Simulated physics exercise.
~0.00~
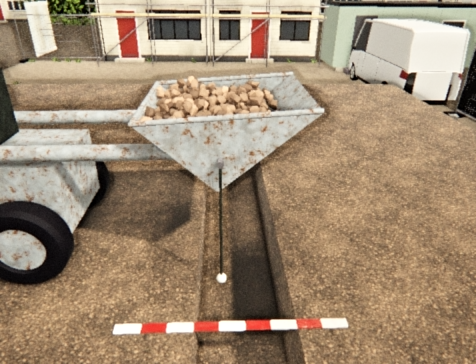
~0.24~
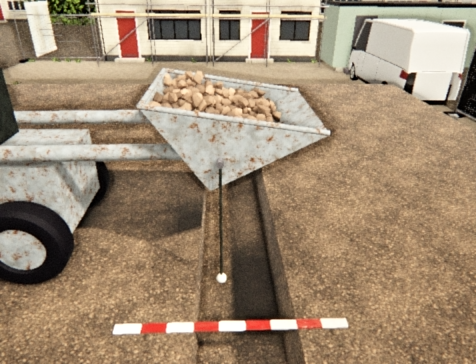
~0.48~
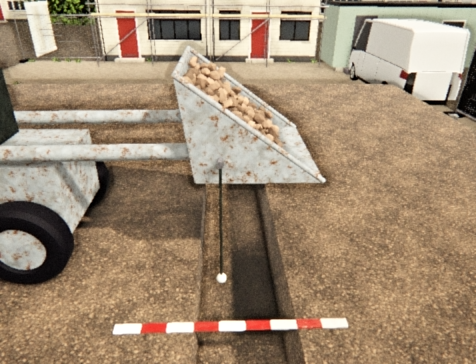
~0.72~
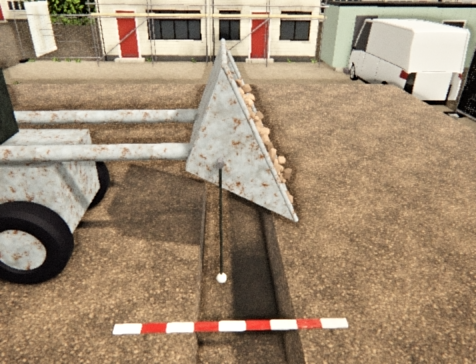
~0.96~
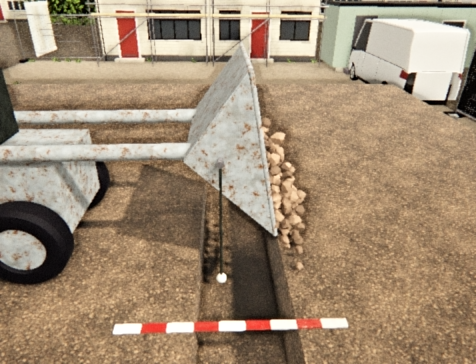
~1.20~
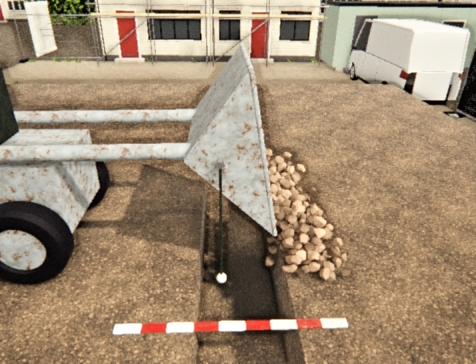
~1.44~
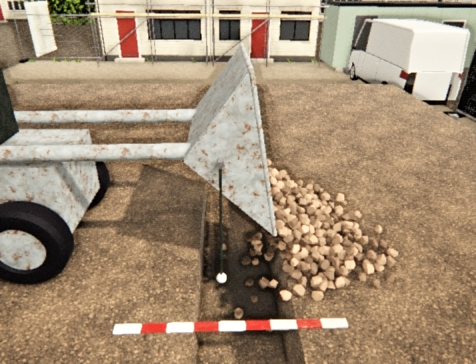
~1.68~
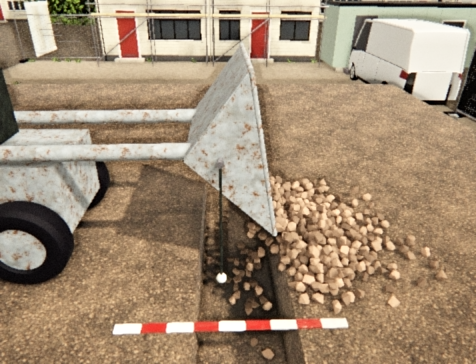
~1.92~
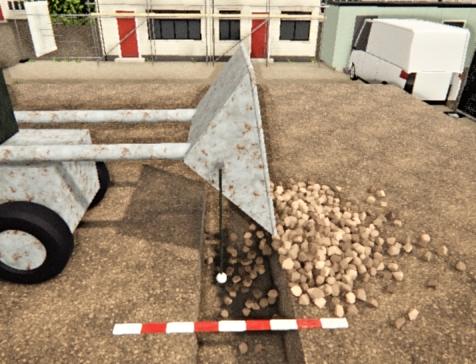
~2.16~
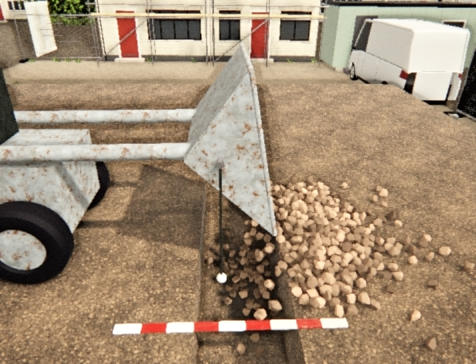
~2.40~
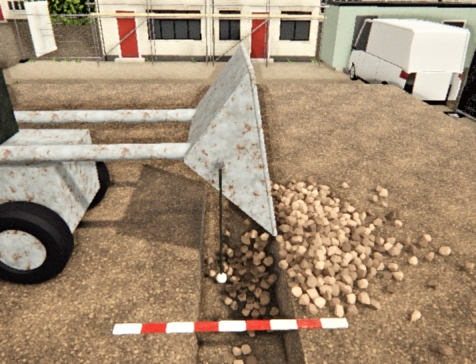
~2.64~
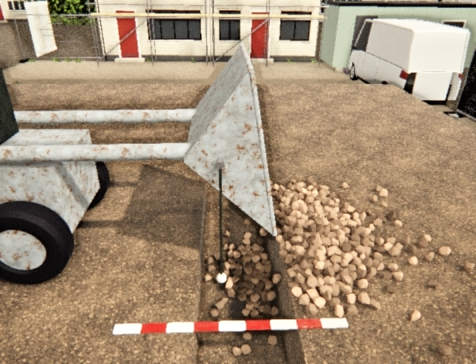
A rusty, pale grey loader stands on the left of a brown dirt yard, seen from slightly above, its bucket full of tan stones held over a narrow trench. A red and white striped bar lies across the front, a white ball hangs on a rod beneath the bucket, and behind are red doors and a white van. The bucket tips steadily to the right, then holds still as stones pour over its lip. They heap up and scatter beyond the trench, while some tumble into it. Finally most lie piled on the right side, with a smaller share in the trench.
